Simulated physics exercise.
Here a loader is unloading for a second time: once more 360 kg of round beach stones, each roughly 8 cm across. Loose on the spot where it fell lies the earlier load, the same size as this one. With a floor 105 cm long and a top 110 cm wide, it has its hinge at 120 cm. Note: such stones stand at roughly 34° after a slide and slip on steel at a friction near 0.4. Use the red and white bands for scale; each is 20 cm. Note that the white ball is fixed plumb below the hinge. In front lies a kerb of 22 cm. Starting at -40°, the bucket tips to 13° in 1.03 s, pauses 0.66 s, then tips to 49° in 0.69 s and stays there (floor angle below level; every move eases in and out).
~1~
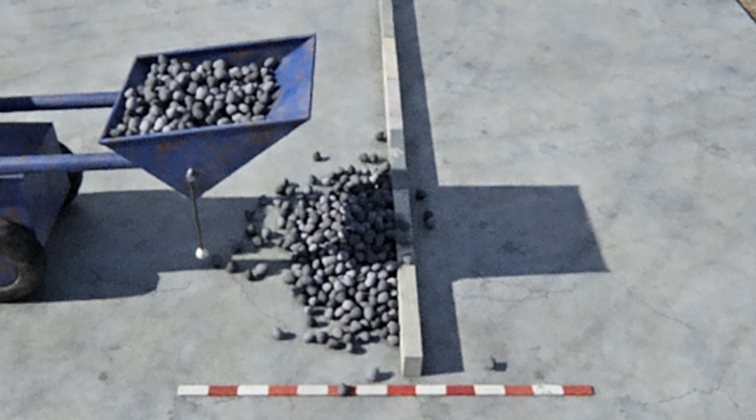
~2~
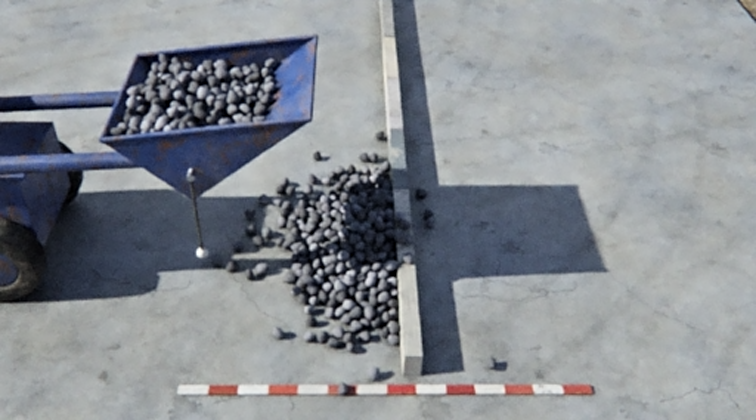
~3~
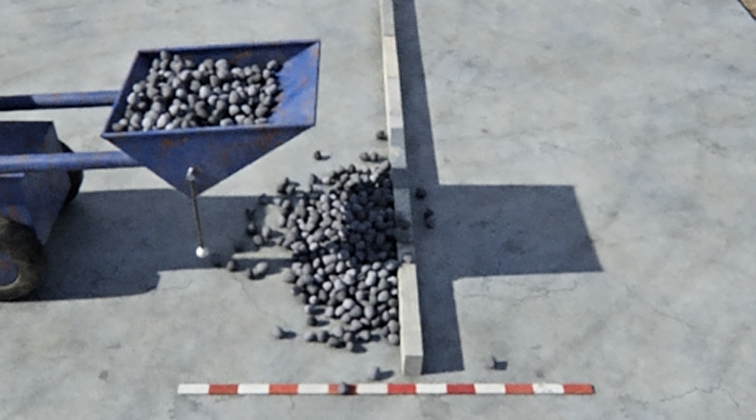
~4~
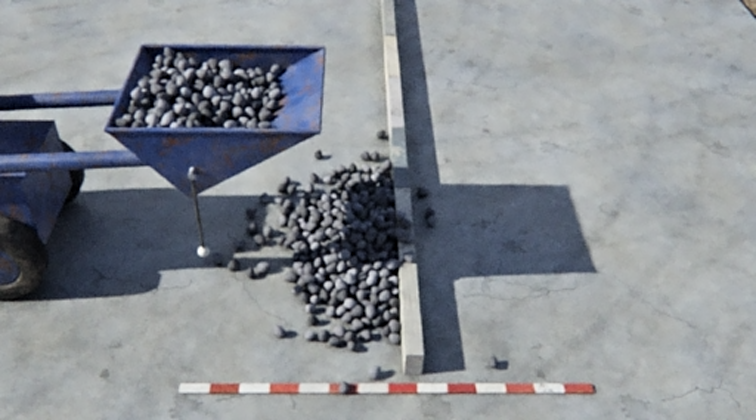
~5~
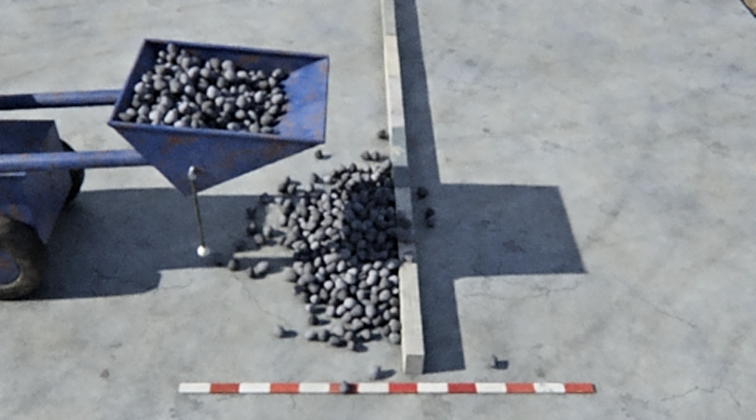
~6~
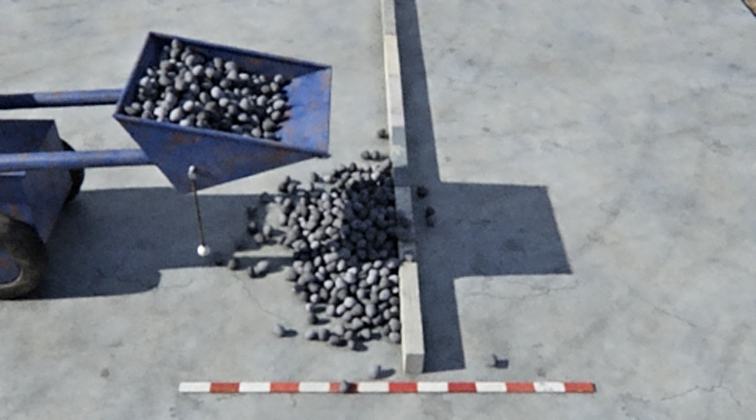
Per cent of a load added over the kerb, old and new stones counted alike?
Some 4 %.
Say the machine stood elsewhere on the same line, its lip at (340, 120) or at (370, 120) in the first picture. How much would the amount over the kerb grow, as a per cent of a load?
Some 15 percent first and 30 percent second.
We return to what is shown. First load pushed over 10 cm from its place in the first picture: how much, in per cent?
10 per cent.
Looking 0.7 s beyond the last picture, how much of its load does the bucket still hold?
Roughly 100 parts in a hundred of the load.
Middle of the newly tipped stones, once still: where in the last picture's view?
Their centre rests close to (321, 231).
Then, 0.3 s after the last picture the floor is at 5°; in per cent of one load, 100 in the bucket, 99 on this side of the kerb, 1 over the kerb; the foremost stones are at (425, 236).
Then, 0.7 s after the last picture the floor is at 13°; in per cent of one load, 100 in the bucket, 99 on this side of the kerb, 1 over the kerb; the foremost stones are at (425, 236).
Then, 2.4 s after the last picture the floor is at 49°; in per cent of one load, 0 in the bucket, 195 on this side of the kerb, 5 over the kerb; the foremost stones are at (476, 266).
Then, 5.1 s after the last picture the floor is at 49°; in per cent of one load, 0 in the bucket, 195 on this side of the kerb, 5 over the kerb; the foremost stones are at (478, 264). Net gain over the kerb, 4.
